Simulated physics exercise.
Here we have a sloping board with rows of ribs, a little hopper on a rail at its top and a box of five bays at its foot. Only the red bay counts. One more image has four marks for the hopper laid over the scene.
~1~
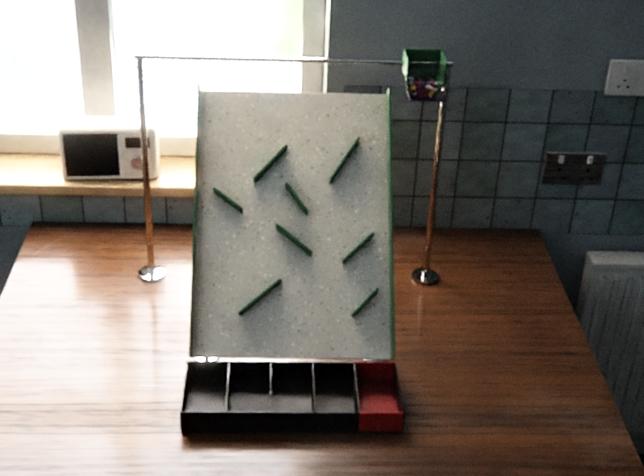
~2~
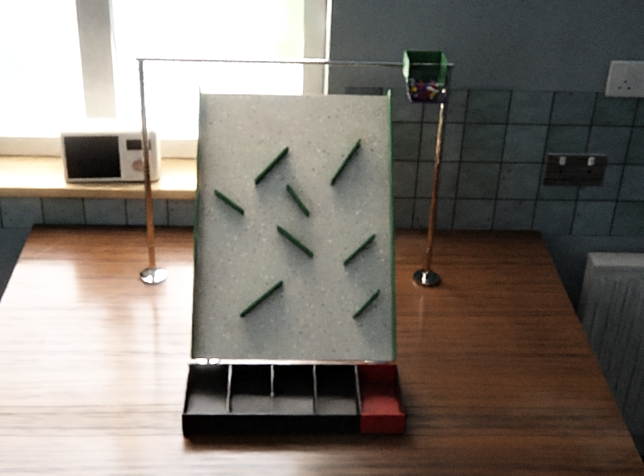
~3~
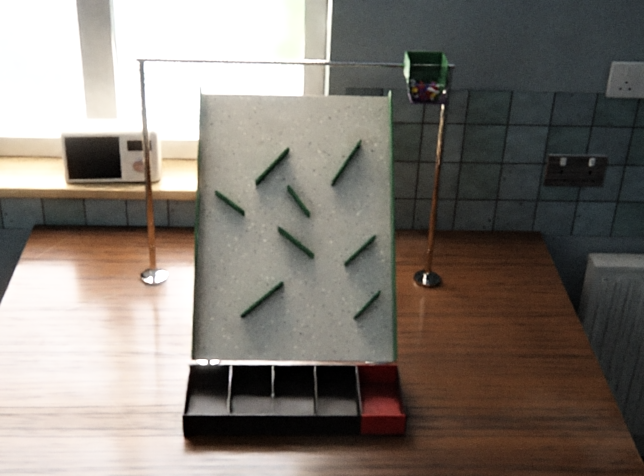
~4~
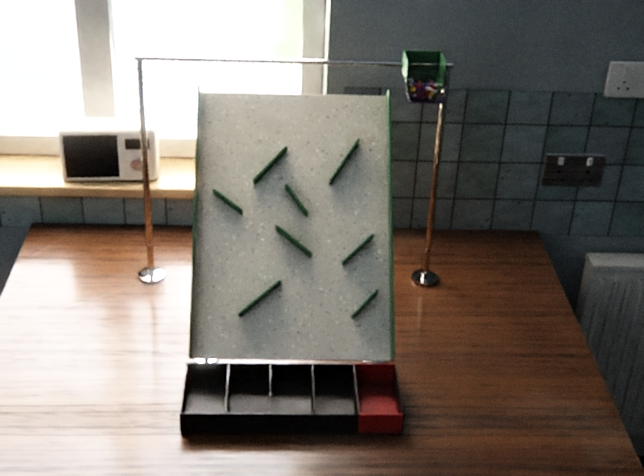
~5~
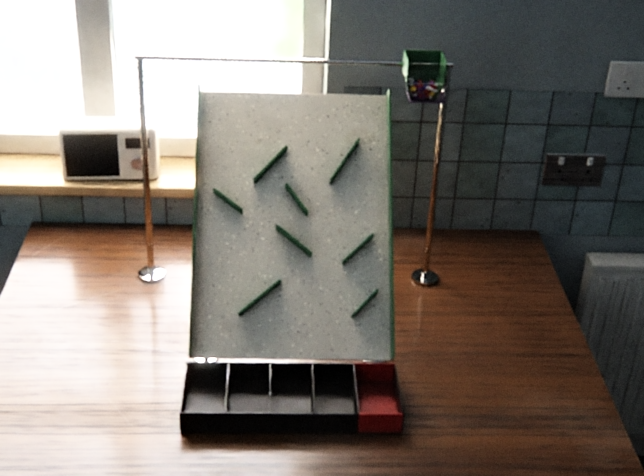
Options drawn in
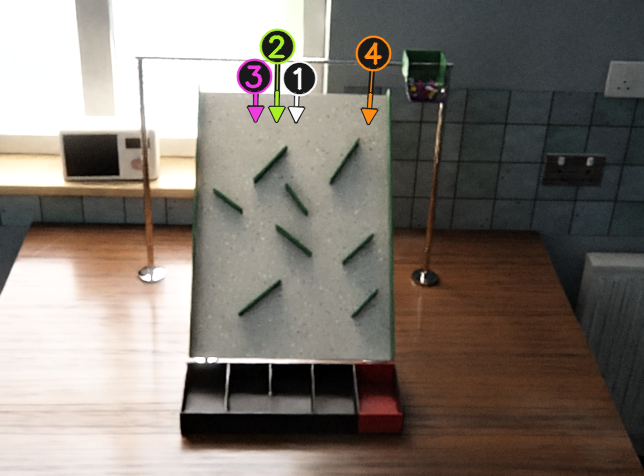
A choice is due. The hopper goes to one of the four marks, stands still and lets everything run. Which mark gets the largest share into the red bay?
Mark 4 does it best.
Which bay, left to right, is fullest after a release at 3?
It is the first one.
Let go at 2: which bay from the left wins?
The first from the left.
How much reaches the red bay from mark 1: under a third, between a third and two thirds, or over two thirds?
Mark 1 gives under a third.
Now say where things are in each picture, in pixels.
In the first frame, hopper near (424, 87), jelly beans, door shut.
In the second frame, ribs (255, 180) to (288, 147), (332, 180) to (360, 139), (215, 190) to (243, 211).
In the third frame, ribs (288, 185) to (310, 214), (279, 227) to (314, 255), (346, 263) to (375, 235).
In the fourth frame, ribs (239, 314) to (280, 280), (353, 316) to (378, 290).
In the fifth frame, red bay near (380, 422), number 5 of 5 from the left.
On the marked copy, mark 1 meets the board at (296, 116); mark 2 meets the board at (276, 116); mark 3 meets the board at (255, 116); mark 4 meets the board at (368, 118).
With 1, none at all in the red bay, the bulk in other bays, only a few held on the board, a small share outside the box.
With 2, only a few in the red bay, the bulk in other bays, a small share held on the board.
With 3, only a few in the red bay, the bulk in other bays, close to a quarter held on the board.
With 4, close to half in the red bay, close to half in other bays.
